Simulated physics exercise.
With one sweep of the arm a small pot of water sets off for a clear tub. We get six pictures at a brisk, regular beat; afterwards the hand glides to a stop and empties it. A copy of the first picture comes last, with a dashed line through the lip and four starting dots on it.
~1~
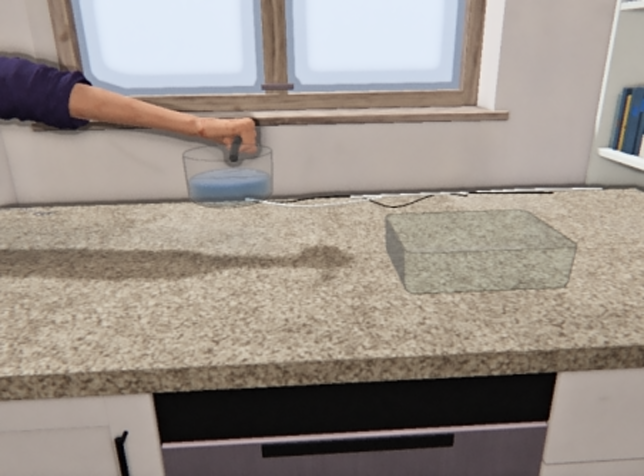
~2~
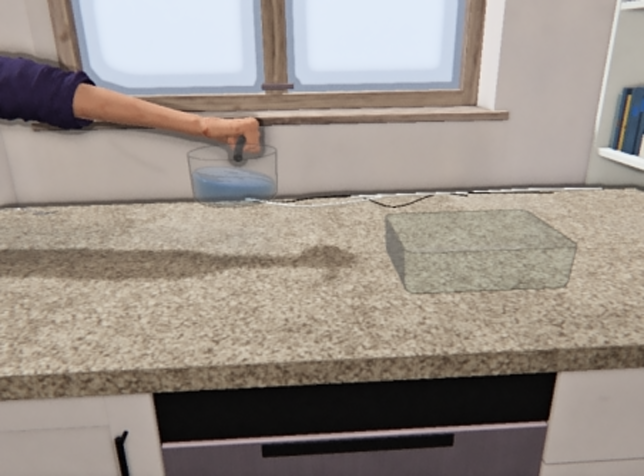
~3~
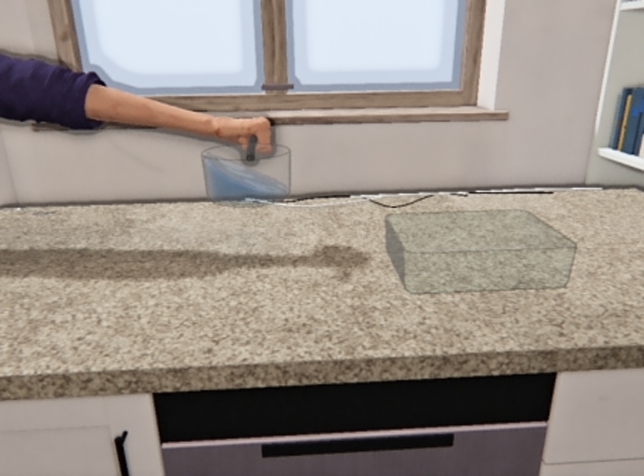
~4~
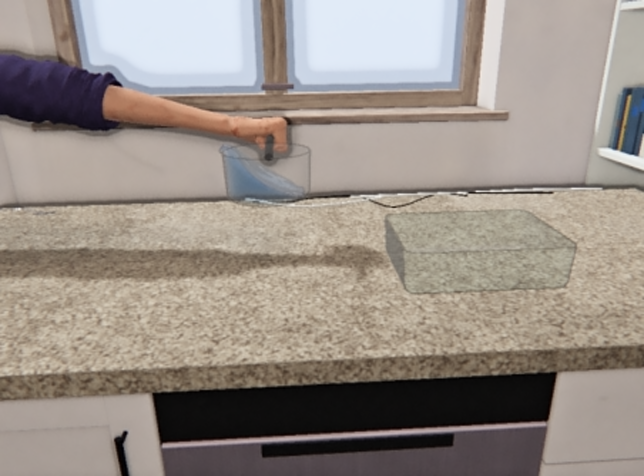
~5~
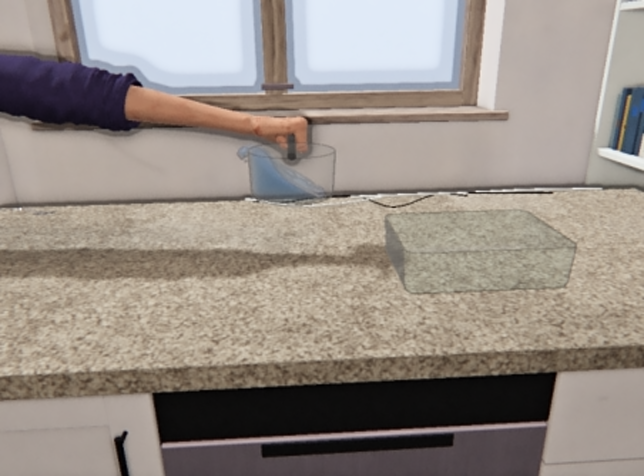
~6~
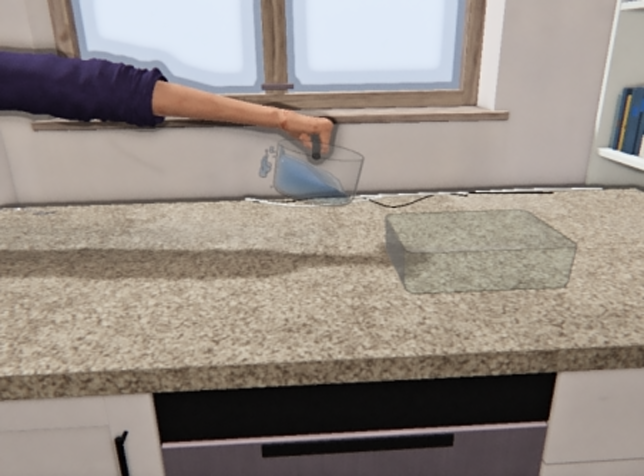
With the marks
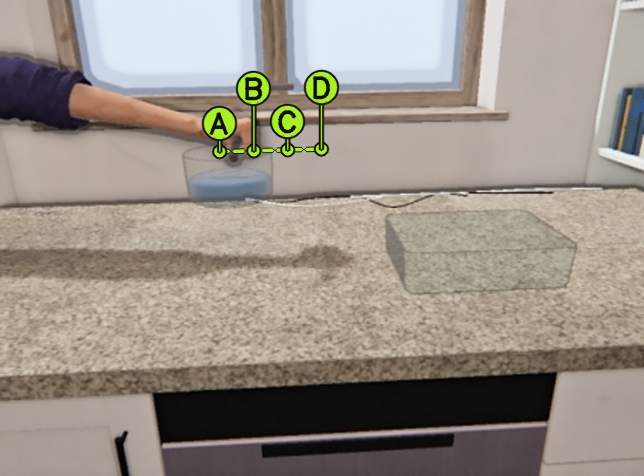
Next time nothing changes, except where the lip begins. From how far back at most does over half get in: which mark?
Place A.
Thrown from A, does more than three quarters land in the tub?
No.
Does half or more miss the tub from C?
No.
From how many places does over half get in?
All of them.
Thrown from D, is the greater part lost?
No.
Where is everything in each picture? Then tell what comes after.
Upright, lip at (271, 150); tub from (404, 292) to (566, 285); nothing has left yet, in the first picture.
Upright, lip at (275, 150); nothing has left yet, in the second picture.
Upright, lip at (289, 149); nothing has left yet, in the third picture.
Upright, lip at (309, 149); water is over the rim, down to (231, 151), in the fourth picture.
Upright, lip at (334, 149); water is over the rim, down to (246, 161), in the fifth picture.
Tipped about 11°, lip at (362, 156); water is over the rim, down to (271, 187), in the sixth picture.
On the marked copy, A at (219, 151); B at (253, 150); C at (287, 149); D at (321, 149).
For place A, about 62 % lands in the tub, 30 % falls short and 8 % goes beside or beyond.
For place B, about 73 % lands in the tub, 16 % falls short and 11 % goes beside or beyond.
For place C, about 85 % lands in the tub, 5 % falls short and 10 % goes beside or beyond.
For place D, about 75 % lands in the tub, 6 % falls short and 19 % goes beside or beyond.
